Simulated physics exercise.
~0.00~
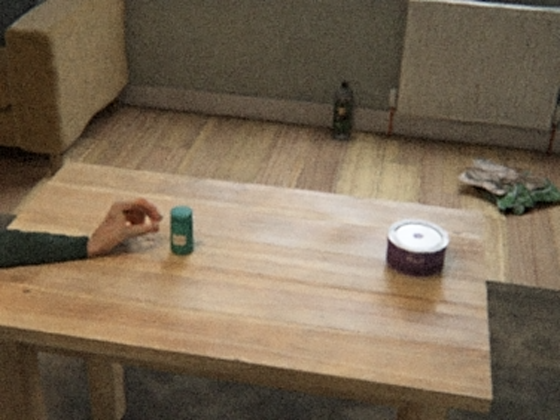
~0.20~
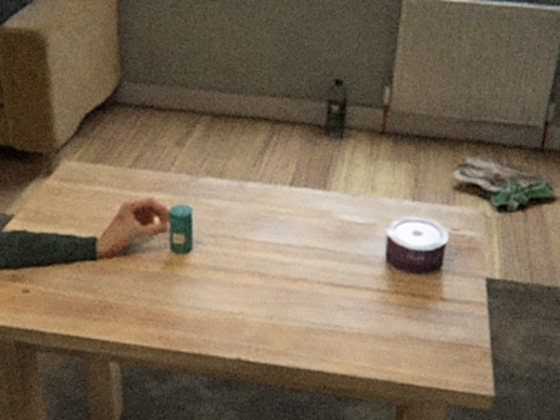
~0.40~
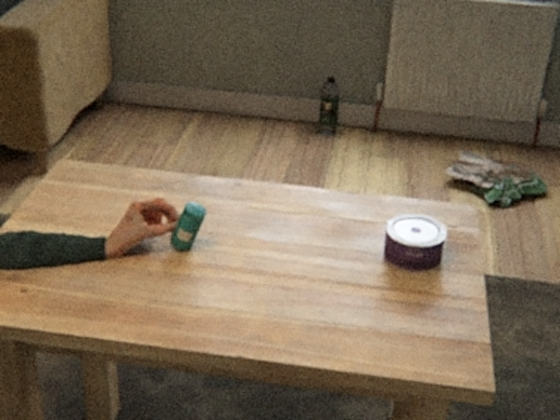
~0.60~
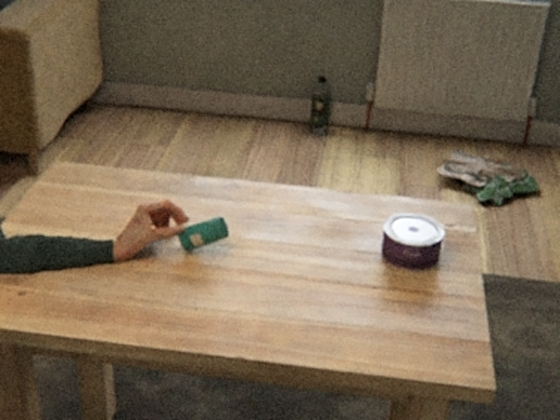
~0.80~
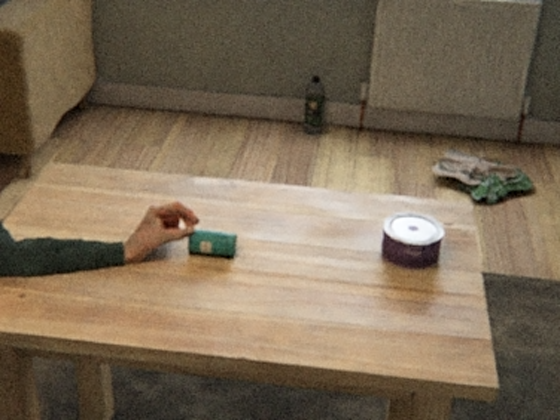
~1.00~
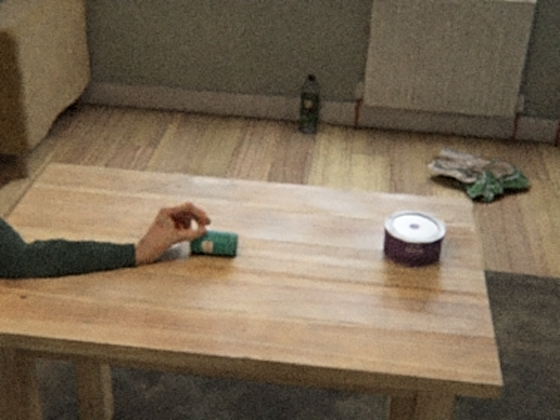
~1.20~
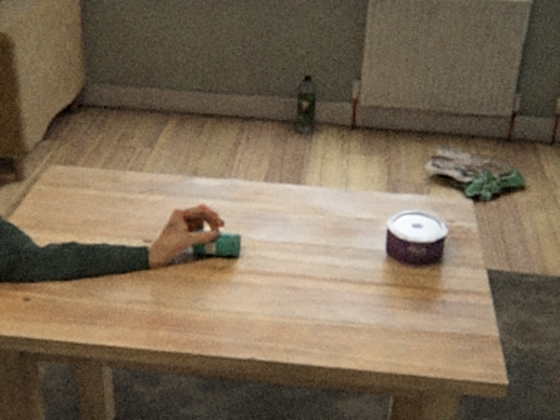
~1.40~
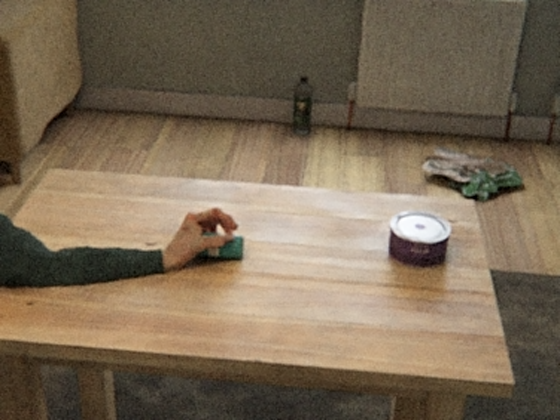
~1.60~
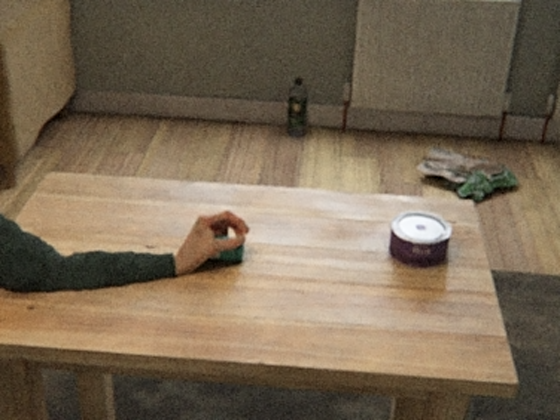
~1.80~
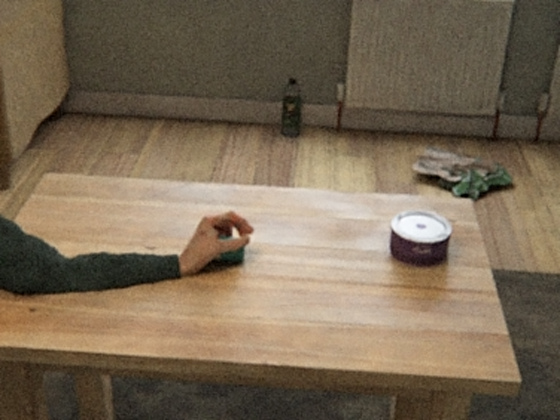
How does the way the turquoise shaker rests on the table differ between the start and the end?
At the start the turquoise shaker stands upright, and at the end it is lying on its side, partly hidden behind the hand.
